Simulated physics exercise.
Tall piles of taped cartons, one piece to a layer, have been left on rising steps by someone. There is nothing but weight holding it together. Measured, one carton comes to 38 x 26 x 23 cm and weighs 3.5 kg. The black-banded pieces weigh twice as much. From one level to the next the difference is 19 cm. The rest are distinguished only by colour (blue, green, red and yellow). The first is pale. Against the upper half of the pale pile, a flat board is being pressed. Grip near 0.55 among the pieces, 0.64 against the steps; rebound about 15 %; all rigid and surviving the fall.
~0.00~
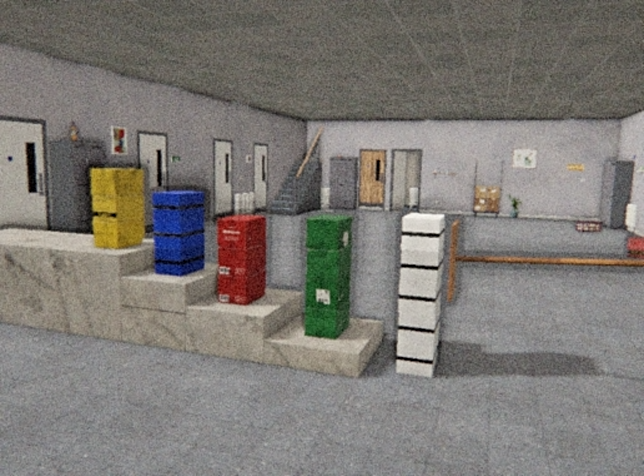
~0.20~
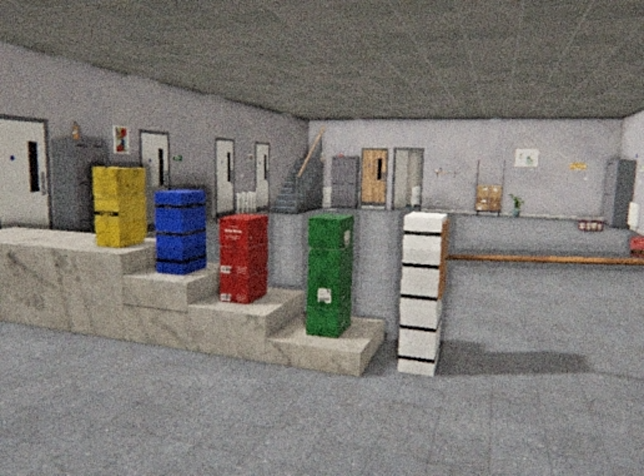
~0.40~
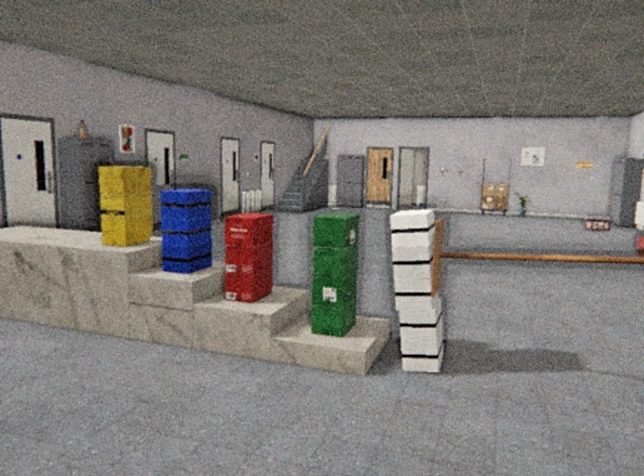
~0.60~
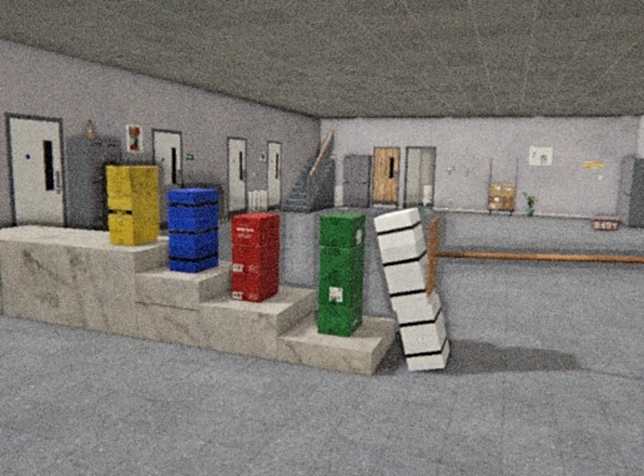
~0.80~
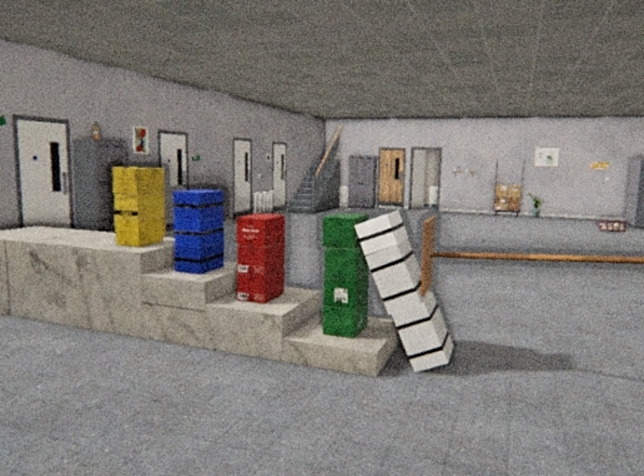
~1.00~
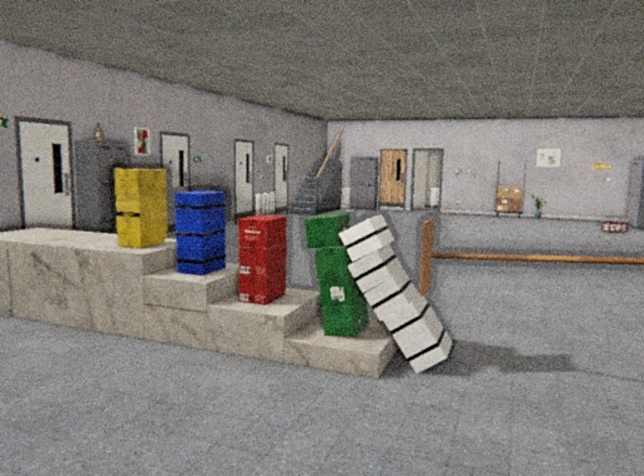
White stack of cartons leaning left against the green stack and pushing its upper boxes, beside blue, red and yellow stacks on steps.
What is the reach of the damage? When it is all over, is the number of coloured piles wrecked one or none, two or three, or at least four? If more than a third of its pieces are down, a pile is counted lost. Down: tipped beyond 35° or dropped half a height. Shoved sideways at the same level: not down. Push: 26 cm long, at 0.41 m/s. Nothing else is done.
The wreck count is one or none.
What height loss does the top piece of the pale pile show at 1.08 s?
The top piece is some 10 centimetres lower than at the start.
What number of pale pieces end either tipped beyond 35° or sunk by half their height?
5.
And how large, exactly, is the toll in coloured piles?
The total comes to 1.
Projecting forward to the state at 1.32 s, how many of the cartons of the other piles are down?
That makes 3 by then, as I count it.
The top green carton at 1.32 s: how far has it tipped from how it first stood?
About 30°.
Around 1.08 s, 4 of the pale pile down; none of the 13 other cartons down, 4 disturbed; top green carton tipped 14°.
Around 1.18 s, 5 of the pale pile down; none of the 13 other cartons down, 4 disturbed; top green carton tipped 23°.
Around 1.32 s, 5 of the pale pile down; 3 of the 13 other cartons down; top green carton tipped 28°, 7 cm lower; top red carton displaced 10 cm.
Around 1.52 s, 5 of the pale pile down; 4 of the 13 other cartons down; top green carton tipped 30°, 13 cm lower; top red carton tipped 14°.
Finally (1.9 s), 5 of the pale pile down; 4 of the 13 other cartons down; top green carton tipped 35°, 17 cm lower; top red carton tipped 22°. Wrecked, green. Seen by the last camera, middles, top green carton near (273, 247), top red carton near (230, 232).
